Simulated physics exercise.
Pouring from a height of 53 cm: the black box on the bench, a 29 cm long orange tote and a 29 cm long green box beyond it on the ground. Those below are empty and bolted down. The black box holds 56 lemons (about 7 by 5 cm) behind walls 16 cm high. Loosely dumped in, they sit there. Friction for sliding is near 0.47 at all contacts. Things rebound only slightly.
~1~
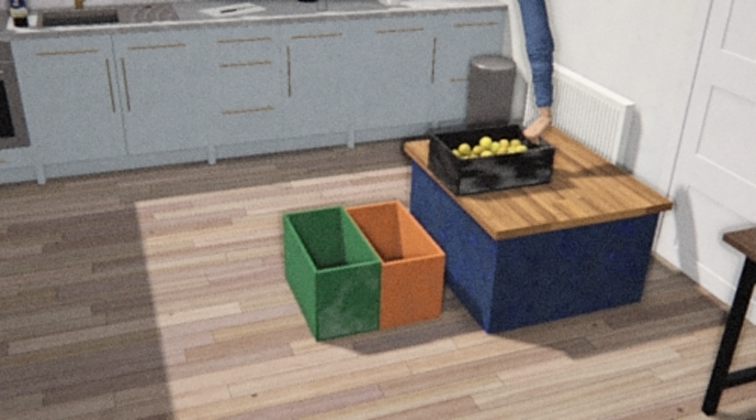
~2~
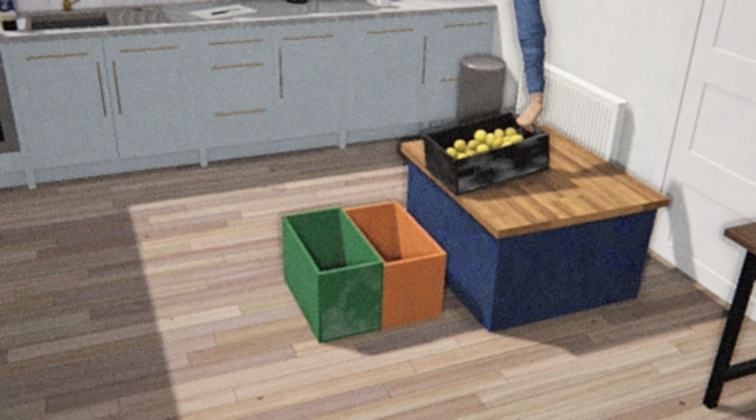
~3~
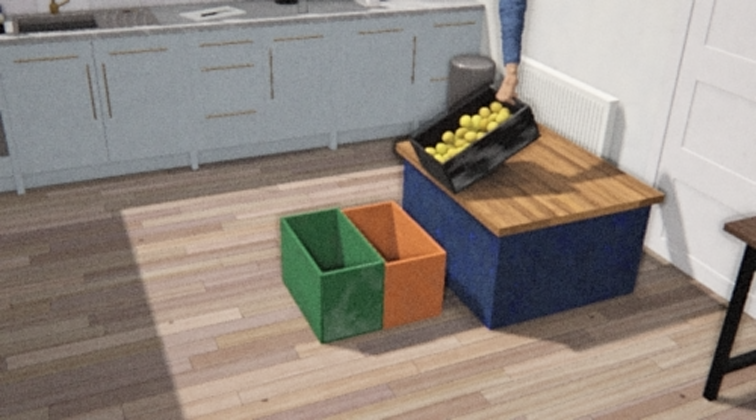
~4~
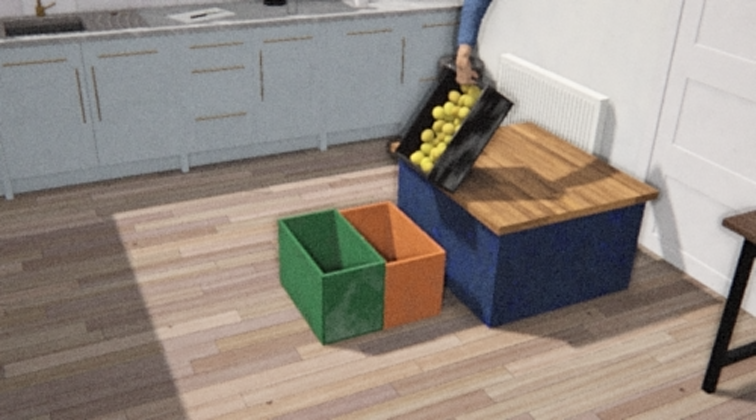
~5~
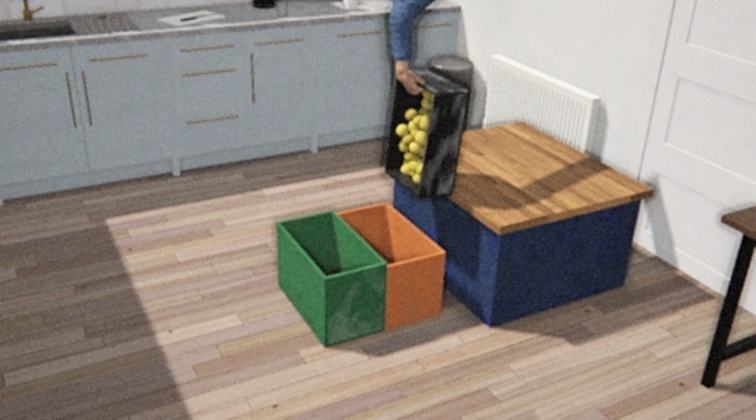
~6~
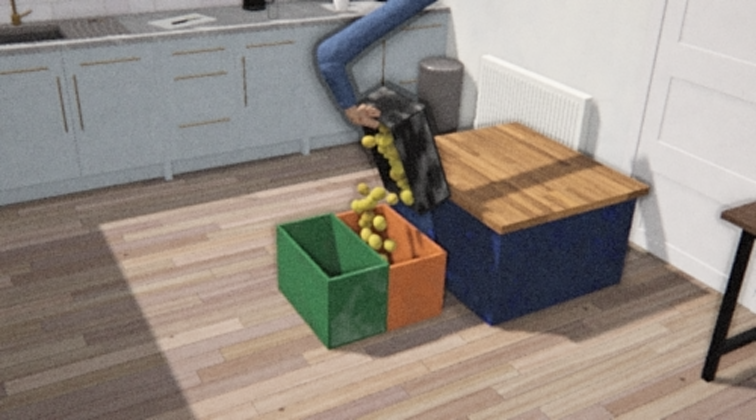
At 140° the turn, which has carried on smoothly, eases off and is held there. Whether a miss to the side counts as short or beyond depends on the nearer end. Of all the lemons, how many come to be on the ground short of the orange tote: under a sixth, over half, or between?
Once it all settles, the ground short of the orange tote holds not a full sixth of the load.
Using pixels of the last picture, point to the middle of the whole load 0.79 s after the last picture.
Somewhere near (381, 291) in pixels.
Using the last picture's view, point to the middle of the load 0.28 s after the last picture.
Around (376, 267).
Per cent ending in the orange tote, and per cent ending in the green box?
75 and 25 %.
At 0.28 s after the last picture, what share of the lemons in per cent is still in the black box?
About 5 per cent.
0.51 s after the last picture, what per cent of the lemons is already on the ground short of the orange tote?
0 %.
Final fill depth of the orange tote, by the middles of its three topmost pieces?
8 cm or thereabouts.
Then, 0.13 s after the last picture, tilt 125°; 23 still in the black box, 11 in the orange tote, 2 in the green box and 20 in the air.
Then, 0.28 s after the last picture, tilt 136°; 3 still in the black box, 30 in the orange tote, 12 in the green box and 11 in the air.
Then, 0.51 s after the last picture, tilt 140°; 42 in the orange tote and 14 in the green box.
Outcome (0.79 s after the last picture), 42 in the orange tote and 14 in the green box. Asked share, 0 of 56, 0 per cent.
